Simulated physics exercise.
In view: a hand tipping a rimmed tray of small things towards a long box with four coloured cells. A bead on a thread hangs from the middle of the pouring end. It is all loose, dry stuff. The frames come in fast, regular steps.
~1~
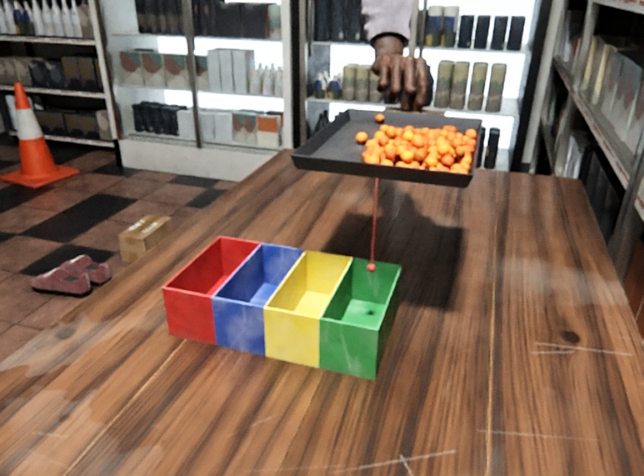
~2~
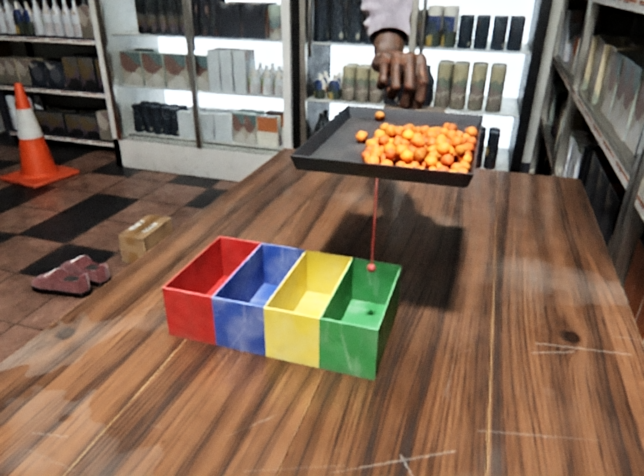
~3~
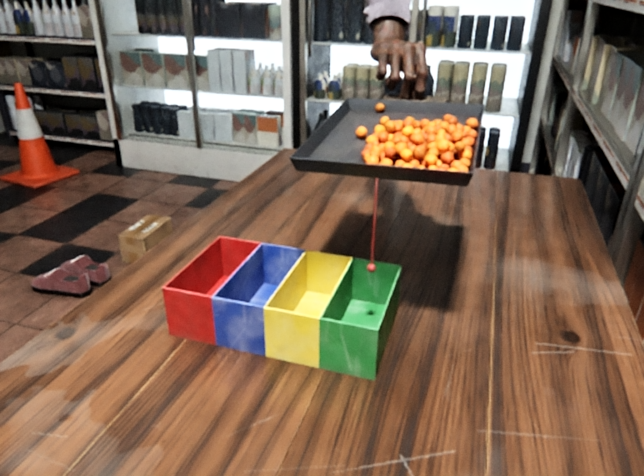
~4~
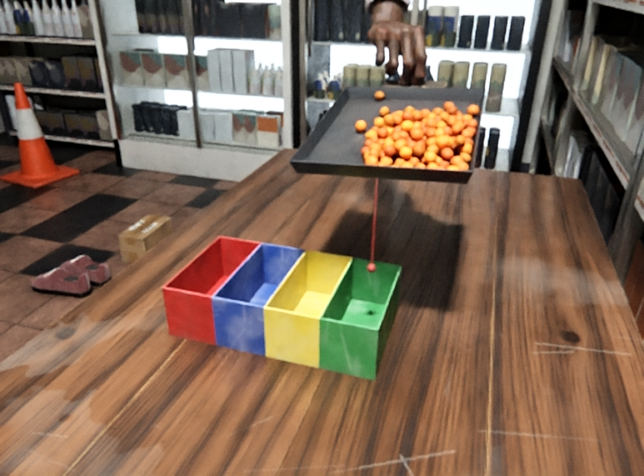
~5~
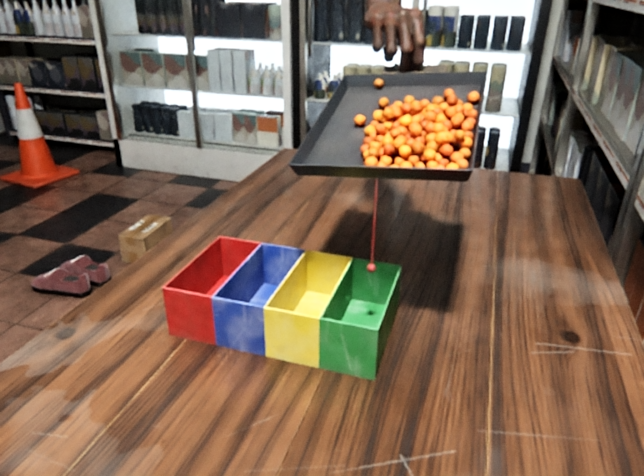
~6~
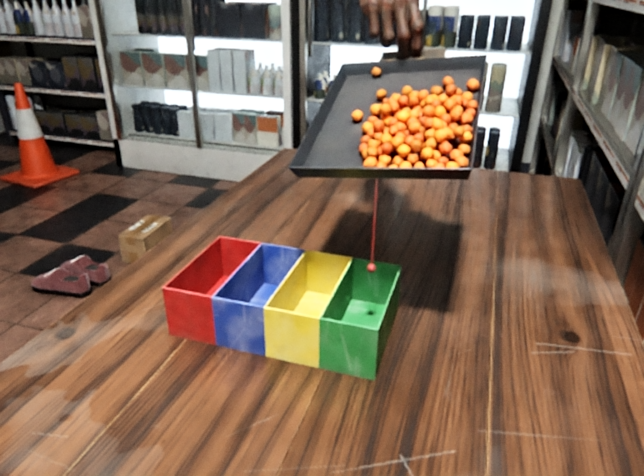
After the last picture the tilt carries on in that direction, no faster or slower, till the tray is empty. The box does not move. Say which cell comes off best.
Most goes to the yellow cell.
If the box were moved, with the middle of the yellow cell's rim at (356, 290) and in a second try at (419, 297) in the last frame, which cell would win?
One: The blue one. Two: The cell in red.
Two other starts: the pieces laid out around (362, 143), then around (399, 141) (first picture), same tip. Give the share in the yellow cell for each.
The first gives 50 %, the second 50 %.
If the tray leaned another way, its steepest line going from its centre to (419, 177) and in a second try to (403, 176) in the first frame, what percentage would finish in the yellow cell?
Near 0 % and 0 %.
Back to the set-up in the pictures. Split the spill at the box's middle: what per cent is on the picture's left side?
Close to 10 per cent.
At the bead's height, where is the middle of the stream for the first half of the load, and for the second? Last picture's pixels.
Early half (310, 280), late half (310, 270).
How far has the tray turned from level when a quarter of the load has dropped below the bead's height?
At some 75 degrees.
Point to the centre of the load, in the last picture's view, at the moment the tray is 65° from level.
At about (361, 158).
Soon after the last picture, tray tipped steeply; most on the tray; a stray few in the yellow cell; a stray few in the blue cell; a stray few in the green cell; about a quarter falling or outside the box.
A little later, tray tipped past a quarter turn; a small part on the tray; about a third in the yellow cell; about a quarter in the green cell; about a quarter in the blue cell; about a quarter falling or outside the box.
Later still, tray tipped past a quarter turn; about half in the yellow cell; about a quarter in the green cell; about a quarter in the blue cell; a small part falling or outside the box.
At rest, tray tipped past a quarter turn; about half in the yellow cell; about a quarter in the green cell; about a quarter in the blue cell; none in the red cell; a small part outside the box.
